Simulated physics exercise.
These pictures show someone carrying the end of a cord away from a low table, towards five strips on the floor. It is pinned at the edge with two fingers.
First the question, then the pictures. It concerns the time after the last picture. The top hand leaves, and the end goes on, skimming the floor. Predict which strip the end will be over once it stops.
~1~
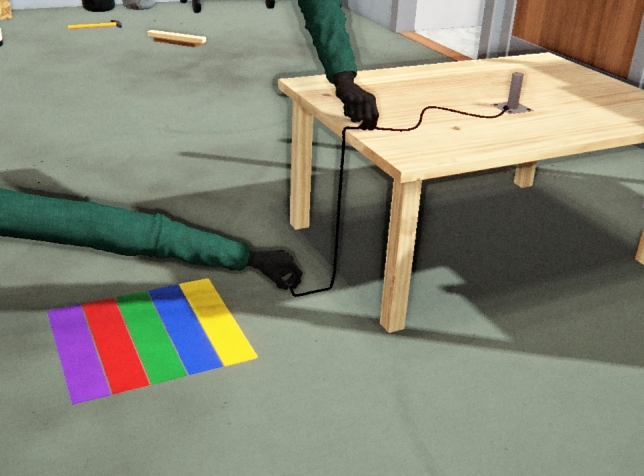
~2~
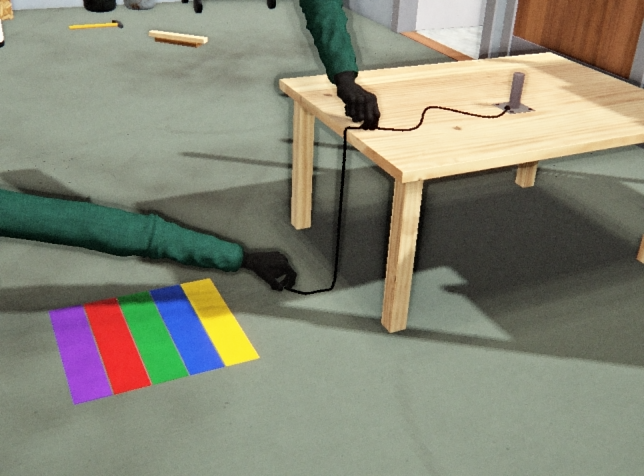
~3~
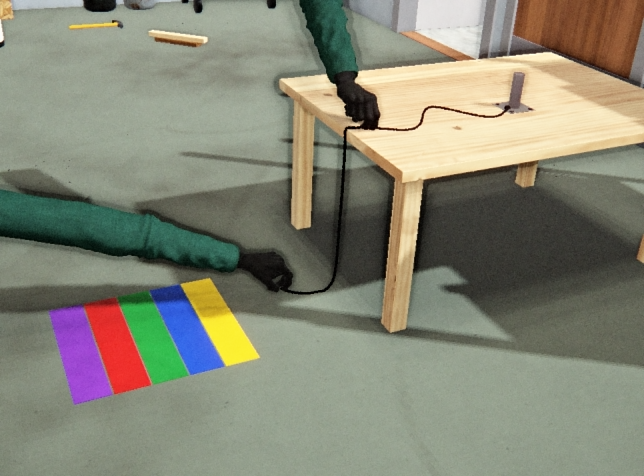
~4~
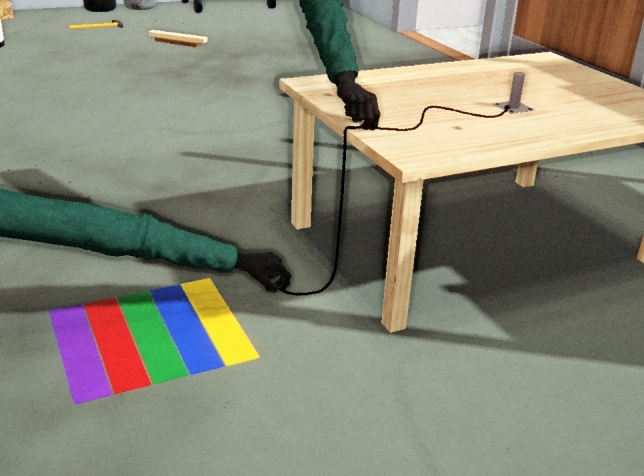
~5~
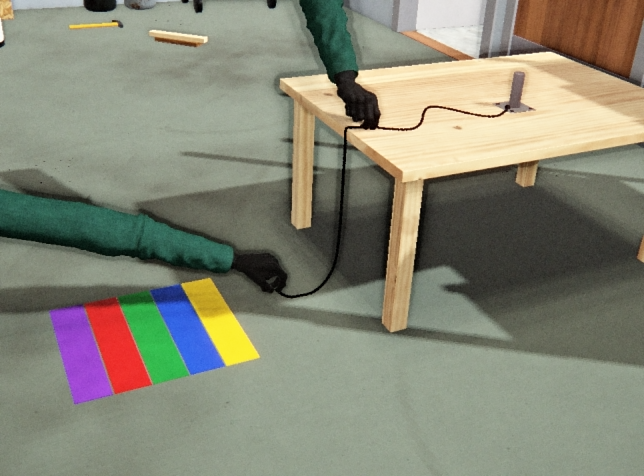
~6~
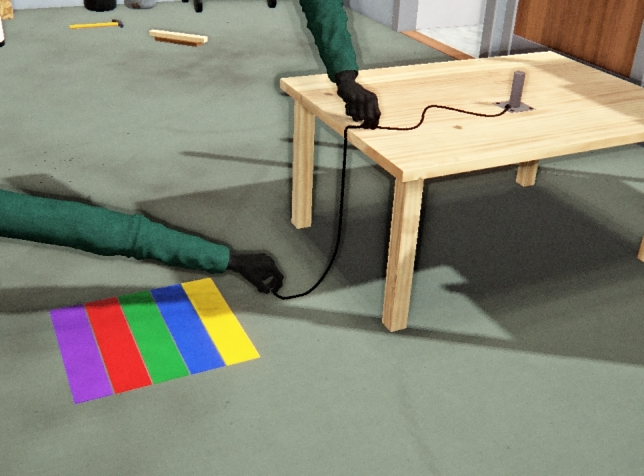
I would say the red strip.
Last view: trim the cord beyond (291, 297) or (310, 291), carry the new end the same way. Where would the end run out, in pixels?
Taking the tries in order, the answers are (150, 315) and (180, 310).
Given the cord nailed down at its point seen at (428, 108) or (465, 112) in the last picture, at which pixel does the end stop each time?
Per try (px, approx.): (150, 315), (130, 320).
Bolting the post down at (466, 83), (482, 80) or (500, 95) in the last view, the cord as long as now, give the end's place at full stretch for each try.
Approximate pixels in order: (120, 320), (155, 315), (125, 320).
Soon after, end near (177, 311); over blue.
Then, end near (136, 319); over green.
At full stretch, end near (111, 325); over red. The end stops over the red strip.
